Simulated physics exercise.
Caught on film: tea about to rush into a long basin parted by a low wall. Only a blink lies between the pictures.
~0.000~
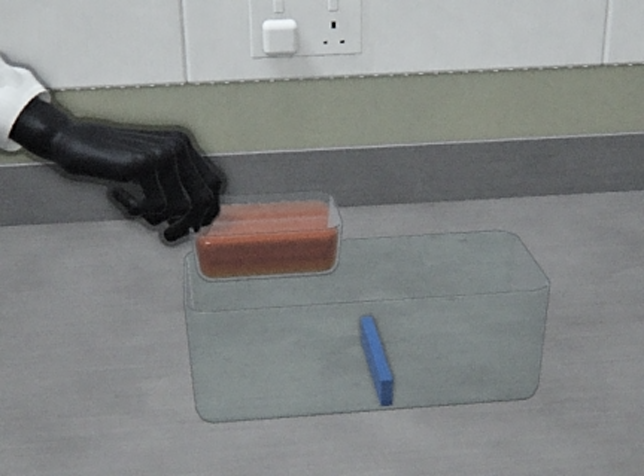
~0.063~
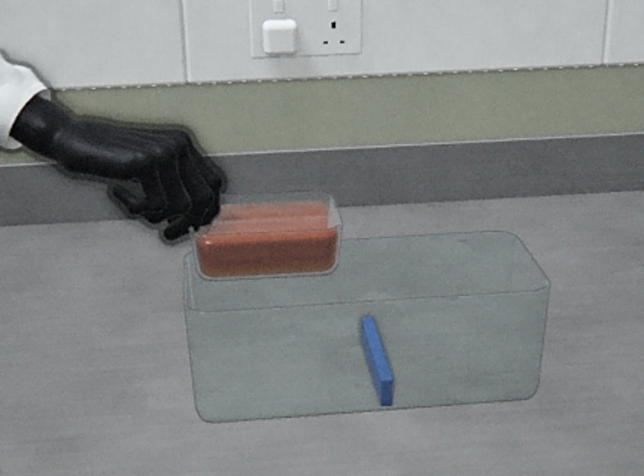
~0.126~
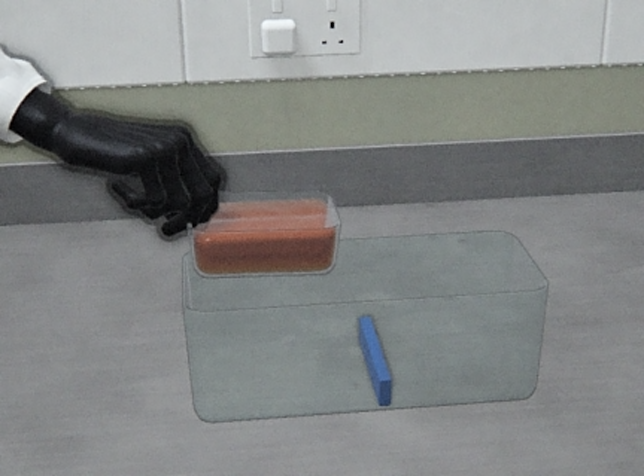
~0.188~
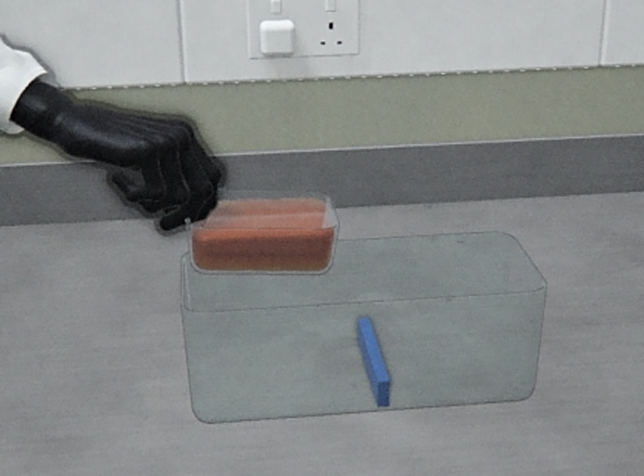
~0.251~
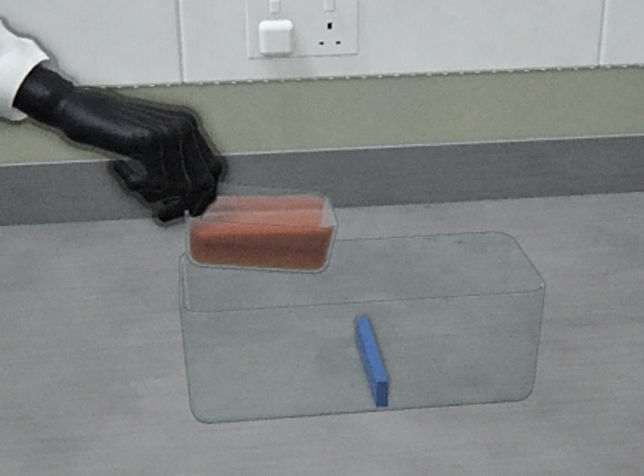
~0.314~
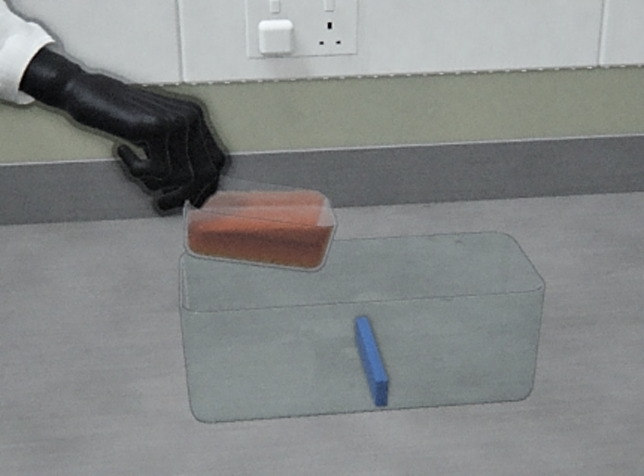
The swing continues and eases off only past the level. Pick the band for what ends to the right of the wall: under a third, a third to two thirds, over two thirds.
In the end above two thirds is right of the wall.
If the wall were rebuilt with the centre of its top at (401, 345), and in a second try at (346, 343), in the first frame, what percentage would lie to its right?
First some 65, then 95 per cent.
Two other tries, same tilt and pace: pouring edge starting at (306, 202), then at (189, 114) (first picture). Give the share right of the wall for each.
Roughly 65 per cent, and 15 per cent.
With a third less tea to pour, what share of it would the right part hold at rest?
Roughly 85 in a hundred.
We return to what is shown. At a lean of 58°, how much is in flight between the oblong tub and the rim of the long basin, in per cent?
About 30 per cent.
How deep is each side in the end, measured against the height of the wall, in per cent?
Left about 10, right about 70.
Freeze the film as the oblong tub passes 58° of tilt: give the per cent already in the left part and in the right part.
The left part 5 per cent, the right part 35.
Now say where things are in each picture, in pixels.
In the first frame, tilt 0°; pouring edge (337, 211); surface from (194, 222) to (334, 215); the long basin's rim runs from (186, 281) to (532, 260); the wall's top is at (376, 348).
In the second frame, tilt 0°; pouring edge (337, 211); surface from (194, 221) to (334, 214).
In the third frame, tilt 2°; pouring edge (336, 211); surface from (192, 220) to (332, 212).
In the fourth frame, tilt 4°; pouring edge (334, 212); surface from (190, 217) to (331, 211).
In the fifth frame, tilt 7°; pouring edge (332, 212); surface from (189, 213) to (329, 208).
In the sixth frame, tilt 11°; pouring edge (332, 212); surface from (187, 208) to (330, 204).
A moment on, the oblong tub is tipped part way and 32 per cent is still to pour, 3 is left of the wall and 33 right of it.
Next, the oblong tub is tipped on its side and 6 per cent is still to pour, 8 is left of the wall and 80 right of it.
Then the oblong tub is tipped on its side and 0 per cent is still to pour, 11 is left of the wall and 87 right of it.
Later the oblong tub is tipped on its side and 0 per cent is still to pour, 12 is left of the wall and 88 right of it.
In the end 12 per cent lies left of the wall, 88 right of it and 0 outside.
